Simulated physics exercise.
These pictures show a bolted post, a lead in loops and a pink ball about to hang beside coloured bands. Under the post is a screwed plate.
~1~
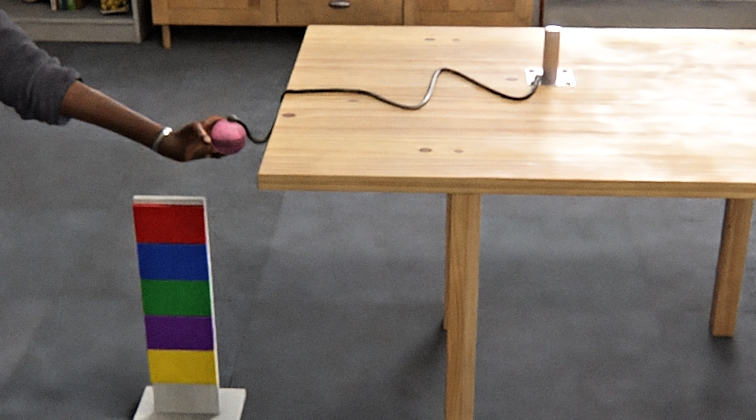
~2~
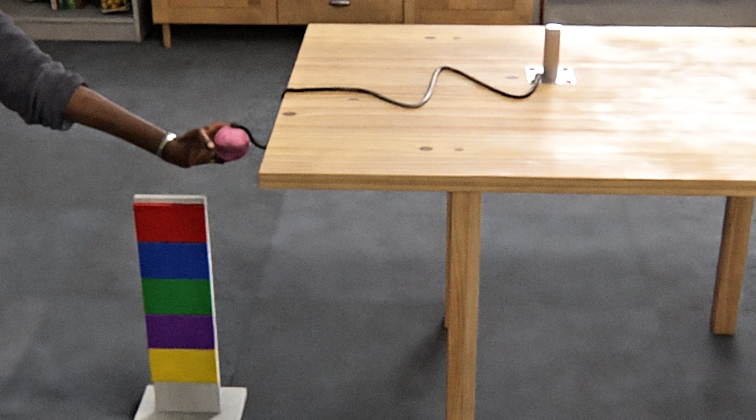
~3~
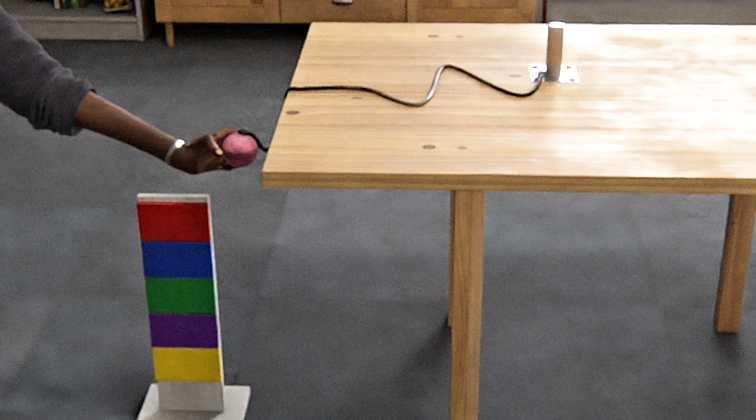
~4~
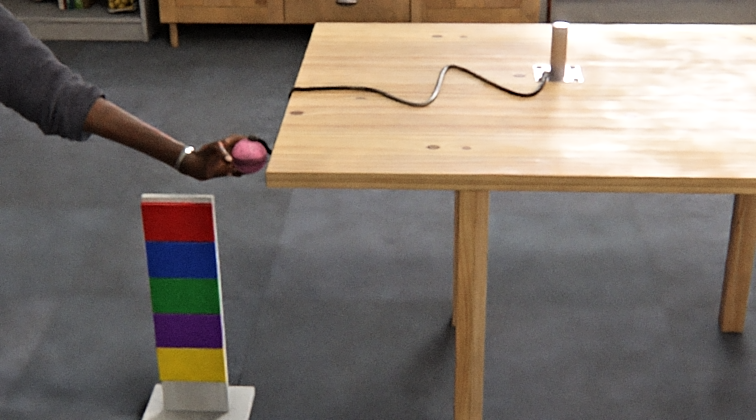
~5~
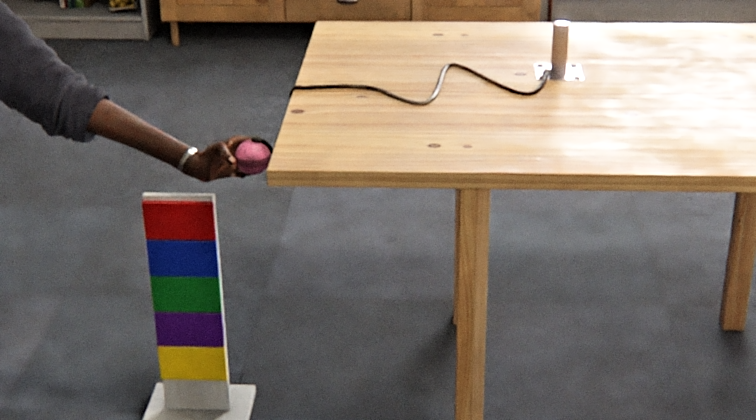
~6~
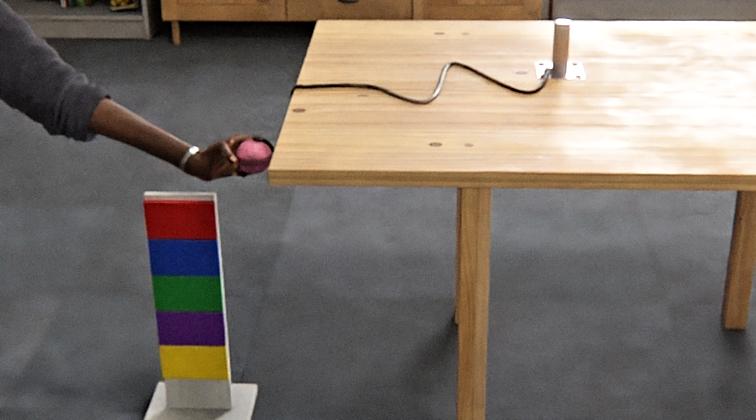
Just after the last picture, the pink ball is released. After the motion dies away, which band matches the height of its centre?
The yellow one.
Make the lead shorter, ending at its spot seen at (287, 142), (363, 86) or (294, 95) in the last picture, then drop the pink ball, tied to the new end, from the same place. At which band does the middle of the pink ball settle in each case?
Taking the cuts in order: Purple, then red, then green.
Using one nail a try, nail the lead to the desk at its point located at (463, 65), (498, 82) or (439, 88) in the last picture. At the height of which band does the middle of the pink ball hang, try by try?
For the first place it's green, for the second purple, and for the third blue.
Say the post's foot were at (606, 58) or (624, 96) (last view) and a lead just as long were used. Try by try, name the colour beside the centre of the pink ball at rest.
First case: Purple. Second case: Purple.
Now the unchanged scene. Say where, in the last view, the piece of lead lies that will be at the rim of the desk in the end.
About (438, 88).
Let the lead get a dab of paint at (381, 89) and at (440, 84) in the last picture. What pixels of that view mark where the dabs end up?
I'd say about (300, 180) for one and about (307, 85) for the other.
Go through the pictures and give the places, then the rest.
In the first frame, pink ball (228, 137); red (169, 225); blue (173, 263); green (176, 298); purple (179, 334); yellow (182, 368).
In the second frame, pink ball (232, 143); lead through (531, 92) (468, 76) (431, 88) (380, 97) (289, 92).
In the third frame, pink ball (240, 150).
In the fourth frame, pink ball (249, 156); lead through (538, 91) (475, 75) (438, 87) (388, 95) (297, 91).
In the fifth frame, pink ball (253, 157).
In the sixth frame, pink ball (254, 156); lead through (540, 88) (477, 72) (440, 84) (390, 93) (299, 89).
Soon after, ball near (278, 365); level with yellow.
Then, ball near (330, 338); level with yellow.
Further on, ball near (291, 357); level with yellow.
At rest, ball near (315, 352); level with yellow. The yellow one.
